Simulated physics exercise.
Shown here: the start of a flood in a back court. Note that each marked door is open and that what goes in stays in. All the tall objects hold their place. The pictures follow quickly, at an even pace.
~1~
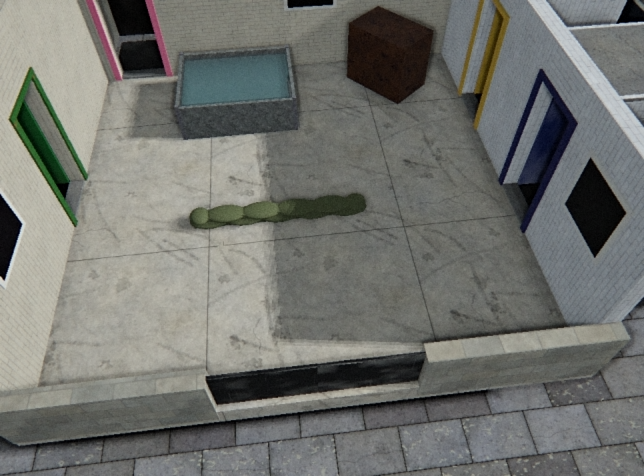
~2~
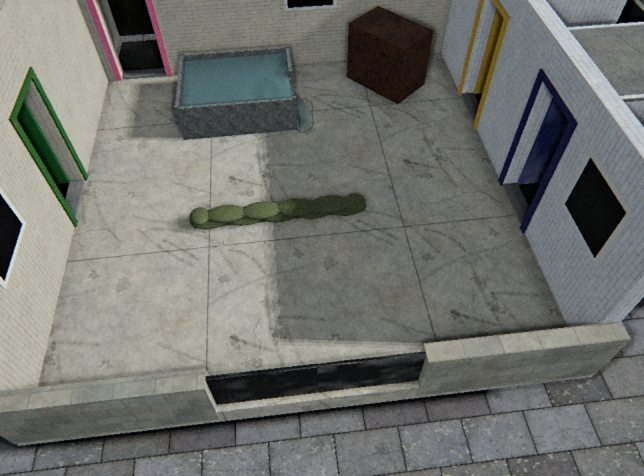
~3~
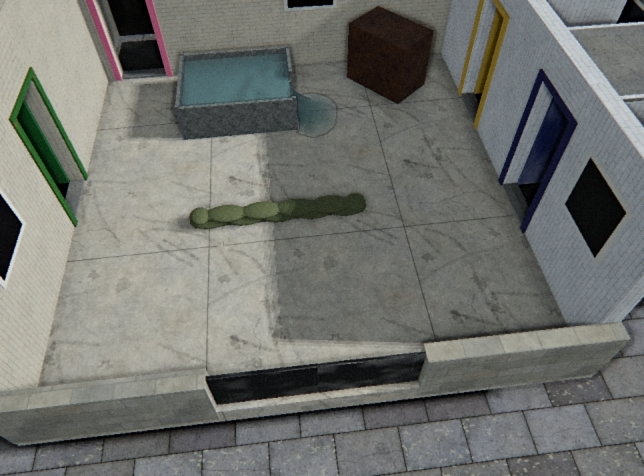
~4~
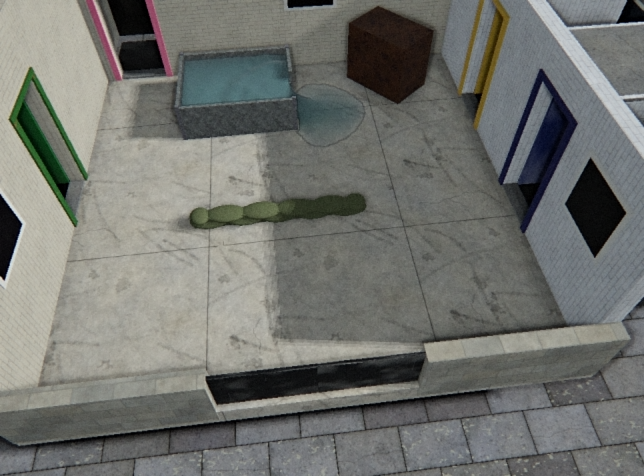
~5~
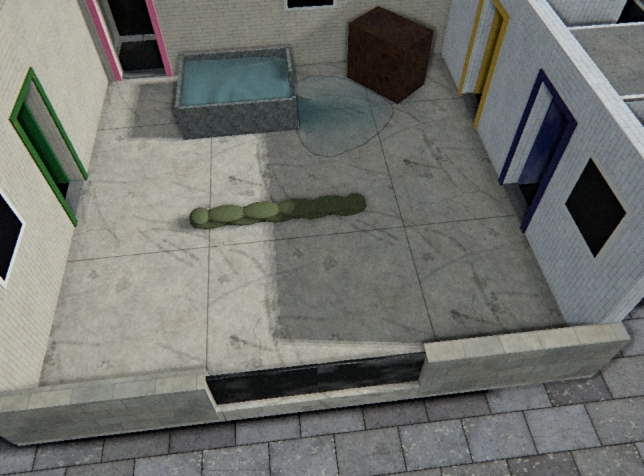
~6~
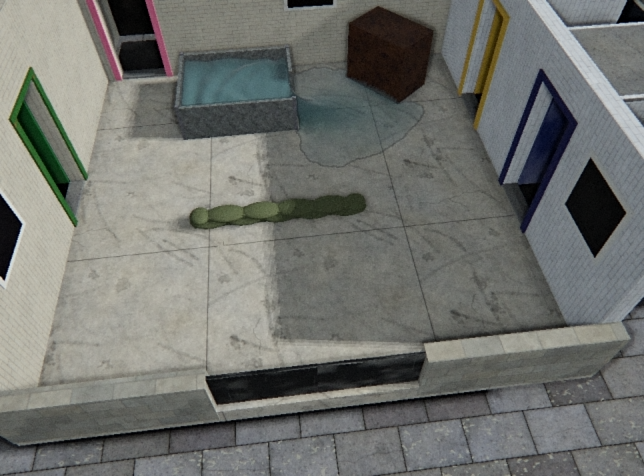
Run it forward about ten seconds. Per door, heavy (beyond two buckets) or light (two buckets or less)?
Pink door - light; blue door - heavy; yellow door - heavy; green door - light.
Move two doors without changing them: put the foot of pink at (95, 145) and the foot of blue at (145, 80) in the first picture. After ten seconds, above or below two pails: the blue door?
Blue: Falls short.
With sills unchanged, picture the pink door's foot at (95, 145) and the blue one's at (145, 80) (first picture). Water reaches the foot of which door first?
That is the yellow door.
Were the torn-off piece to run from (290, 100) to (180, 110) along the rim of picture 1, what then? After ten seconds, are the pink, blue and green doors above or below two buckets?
Here's how it goes: The pink door fails to reach the limit, the blue door surpasses the limit, and the green door surpasses the limit.
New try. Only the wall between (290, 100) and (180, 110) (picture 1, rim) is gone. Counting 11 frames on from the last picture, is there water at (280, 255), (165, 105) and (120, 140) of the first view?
Sequence: Wetted / spared / spared.
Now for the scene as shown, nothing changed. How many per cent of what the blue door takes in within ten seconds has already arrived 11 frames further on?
My estimate is close to 0 per cent.
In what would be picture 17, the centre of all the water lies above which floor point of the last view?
It's close to (302, 116).
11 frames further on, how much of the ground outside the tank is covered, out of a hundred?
It comes to roughly 25 in a hundred.
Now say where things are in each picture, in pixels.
Still water in the open tank at (236, 79), in the first frame.
The front is at (304, 129), out from the gap at (292, 105), in the second frame.
The front is at (332, 106), out from the gap at (292, 107), in the third frame.
Water pours out at (292, 107) and has run to (360, 115), in the fourth frame.
The front is at (388, 113), out from the gap at (292, 107), in the fifth frame.
The front is at (418, 114), out from the gap at (292, 107), in the sixth frame.
A moment on, water covers 15 % of the floor; the pink door not reached, the blue door not reached, the yellow door under two buckets in, the green door not reached.
Next, water covers 25 % of the floor; the pink door not reached, the blue door wet at the sill, nothing in, the yellow door over two buckets in, the green door not reached.
Then, water covers 35 % of the floor; the pink door not reached, the blue door over two buckets in, the yellow door far over two buckets in, the green door not reached.
Later, water covers 50 % of the floor; the pink door wet at the sill, nothing in, the blue door over two buckets in, the yellow door far over two buckets in, the green door not reached.
In the end, water covers 80 % of the floor; the pink door wet at the sill, nothing in, the blue door over two buckets in, the yellow door far over two buckets in, the green door wet at the sill, nothing in.
